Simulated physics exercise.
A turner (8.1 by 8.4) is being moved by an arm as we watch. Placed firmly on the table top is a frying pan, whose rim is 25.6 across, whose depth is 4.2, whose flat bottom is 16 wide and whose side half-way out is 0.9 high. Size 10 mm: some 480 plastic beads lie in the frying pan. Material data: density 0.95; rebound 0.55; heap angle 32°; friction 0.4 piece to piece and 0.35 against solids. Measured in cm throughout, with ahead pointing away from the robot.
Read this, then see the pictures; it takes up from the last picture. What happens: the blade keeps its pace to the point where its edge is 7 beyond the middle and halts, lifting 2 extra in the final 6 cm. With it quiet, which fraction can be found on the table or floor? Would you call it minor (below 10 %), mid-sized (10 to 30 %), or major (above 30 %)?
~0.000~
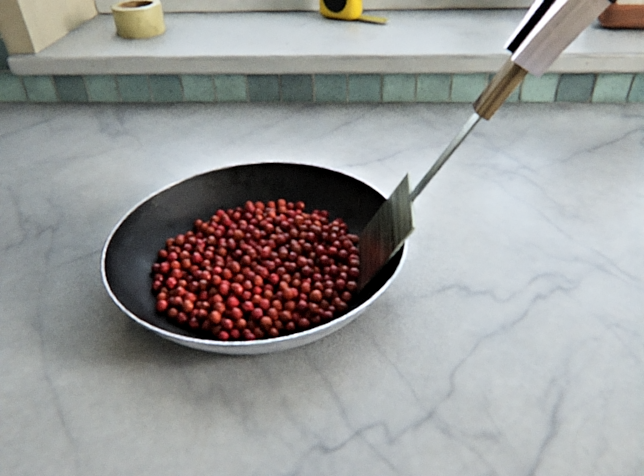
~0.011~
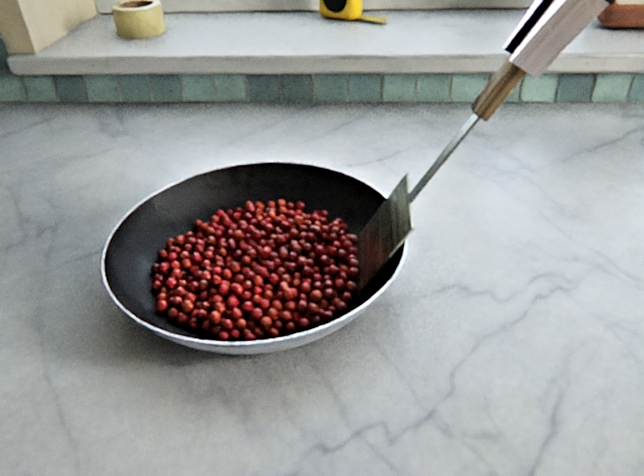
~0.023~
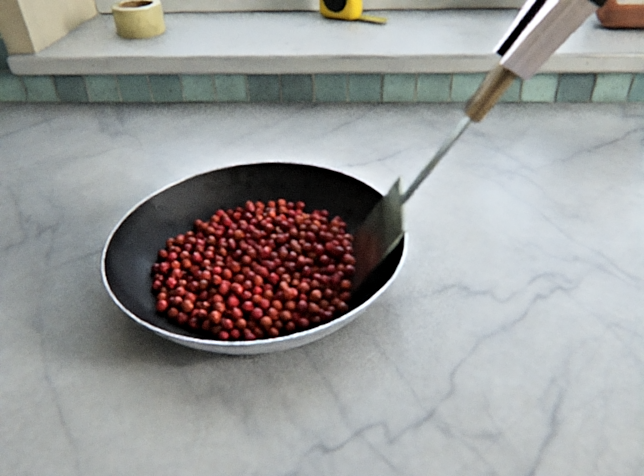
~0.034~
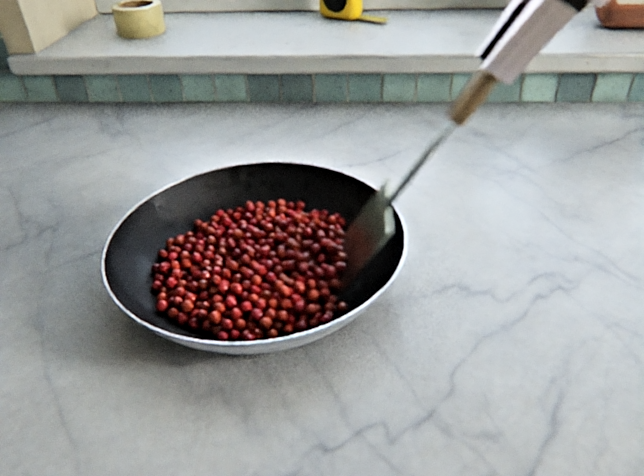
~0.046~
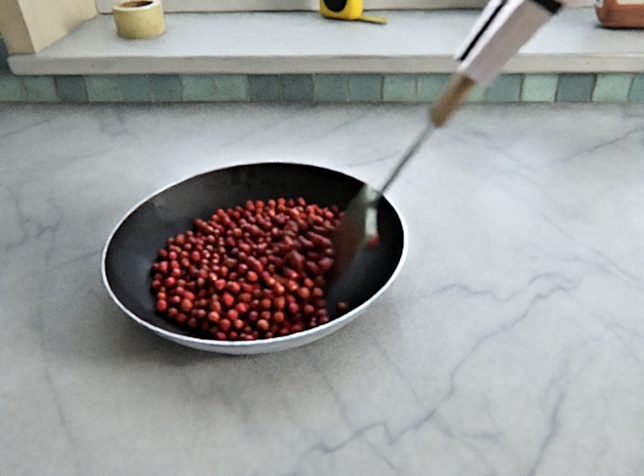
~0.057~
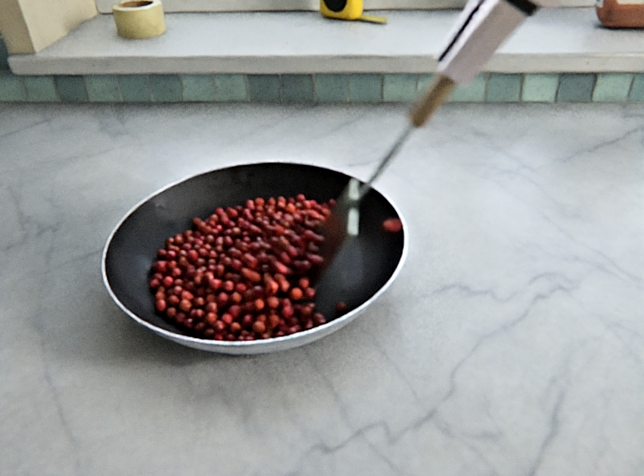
I would call it mid-sized.
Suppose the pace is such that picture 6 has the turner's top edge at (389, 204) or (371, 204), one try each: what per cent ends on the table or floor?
Some 0 and 10 per cent.
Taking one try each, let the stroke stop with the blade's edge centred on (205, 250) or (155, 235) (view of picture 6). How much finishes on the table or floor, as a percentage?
15 % and 30 %.
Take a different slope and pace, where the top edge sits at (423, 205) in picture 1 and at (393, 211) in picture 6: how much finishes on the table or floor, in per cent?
Some 0 percent ends up on the table or floor.
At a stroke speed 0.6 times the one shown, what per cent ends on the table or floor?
5 %.
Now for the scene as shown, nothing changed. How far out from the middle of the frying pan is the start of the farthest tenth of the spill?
That's near 70 cm.
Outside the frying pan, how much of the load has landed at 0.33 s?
Some 15 per cent.
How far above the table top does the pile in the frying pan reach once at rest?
Some 4.0 cm above the table.
After 0.08 s, sloping 59°, highest piece 9 above the table; 481 in the frying pan, 2 on the blade or in flight.
After 0.11 s, sloping 59°, highest piece 12 above the table; 479 in the frying pan, 4 on the blade or in flight.
After 0.33 s, sloping 59°, highest piece 14 above the table; 391 in the frying pan, 79 on the table or floor, 13 on the blade or in flight.
After 1.38 s, sloping 59°, highest piece 4 above the table; 390 in the frying pan, 93 on the table or floor.
At rest, 390 in the frying pan, 93 on the table or floor. That is 19 % on the table or floor.
